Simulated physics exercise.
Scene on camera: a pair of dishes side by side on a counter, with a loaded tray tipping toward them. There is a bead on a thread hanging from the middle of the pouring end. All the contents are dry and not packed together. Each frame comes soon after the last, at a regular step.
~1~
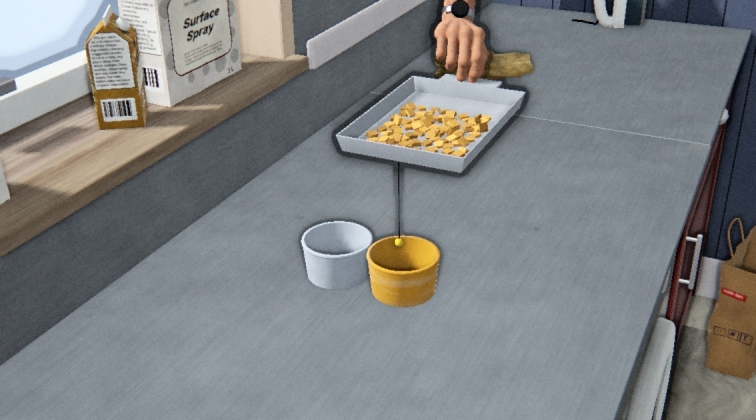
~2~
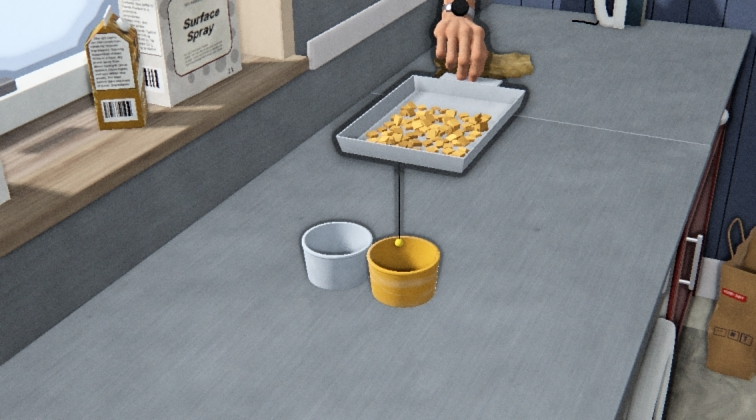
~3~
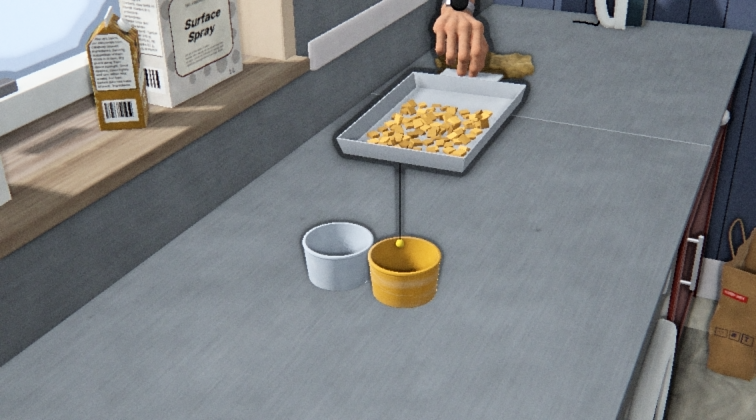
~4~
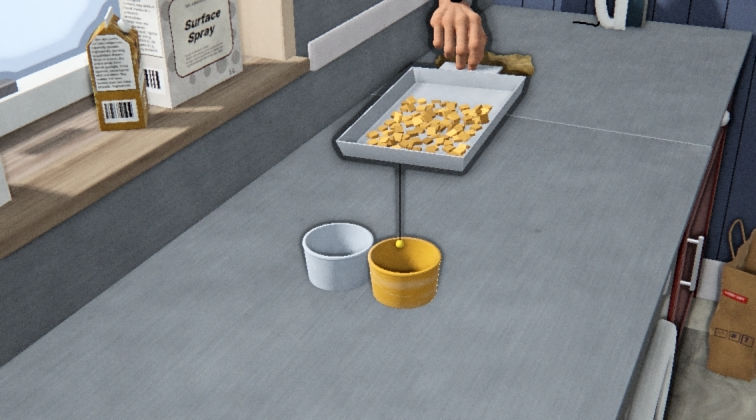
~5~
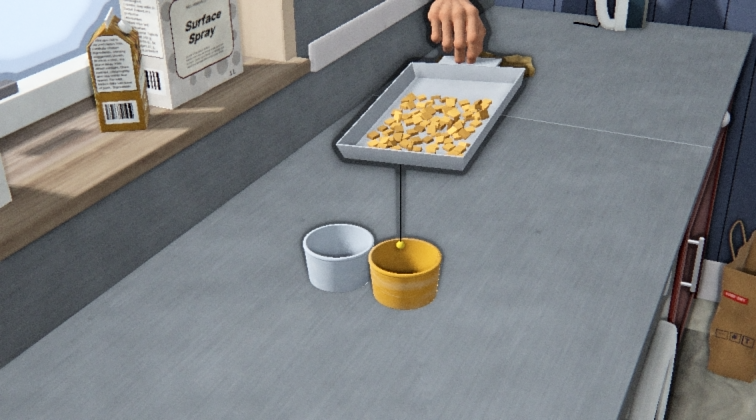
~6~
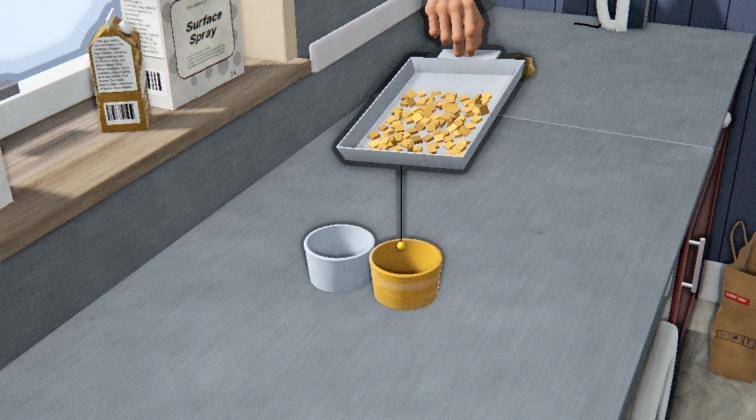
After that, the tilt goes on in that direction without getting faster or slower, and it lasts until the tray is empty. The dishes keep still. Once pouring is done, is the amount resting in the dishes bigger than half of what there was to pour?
The dishes end up holding in excess of half.
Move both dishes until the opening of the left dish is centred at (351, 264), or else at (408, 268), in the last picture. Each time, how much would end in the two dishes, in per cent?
I'd expect some 60 percent, and then some 0 percent.
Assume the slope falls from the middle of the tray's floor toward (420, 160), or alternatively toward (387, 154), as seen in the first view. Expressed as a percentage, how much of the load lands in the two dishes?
Respectively 10 % and 30 %.
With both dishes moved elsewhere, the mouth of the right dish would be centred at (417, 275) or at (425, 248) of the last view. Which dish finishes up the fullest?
In the first try it's the one on the left, and in the second it's the one on the left.
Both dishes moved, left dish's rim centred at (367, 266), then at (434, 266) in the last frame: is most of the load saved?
At place one the minor share; at place two the minor share.
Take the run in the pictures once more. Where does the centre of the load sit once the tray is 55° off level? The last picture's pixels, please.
The load is centred near (390, 124).
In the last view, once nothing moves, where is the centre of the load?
Once nothing moves, the middle sits near (342, 276).
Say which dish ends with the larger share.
The left-positioned one, it's fuller.
Just after the last frame, tray tipped steeply; every one on the tray.
A moment on, tray tipped right over; roughly two thirds on the tray; just a few in the right dish; about a tenth in the left dish; about a tenth outside both; about a tenth in the air.
Further on, tray tipped past a quarter turn; about a tenth in the right dish; roughly two thirds in the left dish; roughly a quarter outside both.
When it is over, tray tipped past a quarter turn; about a tenth in the right dish; roughly two thirds in the left dish; roughly a quarter outside both.
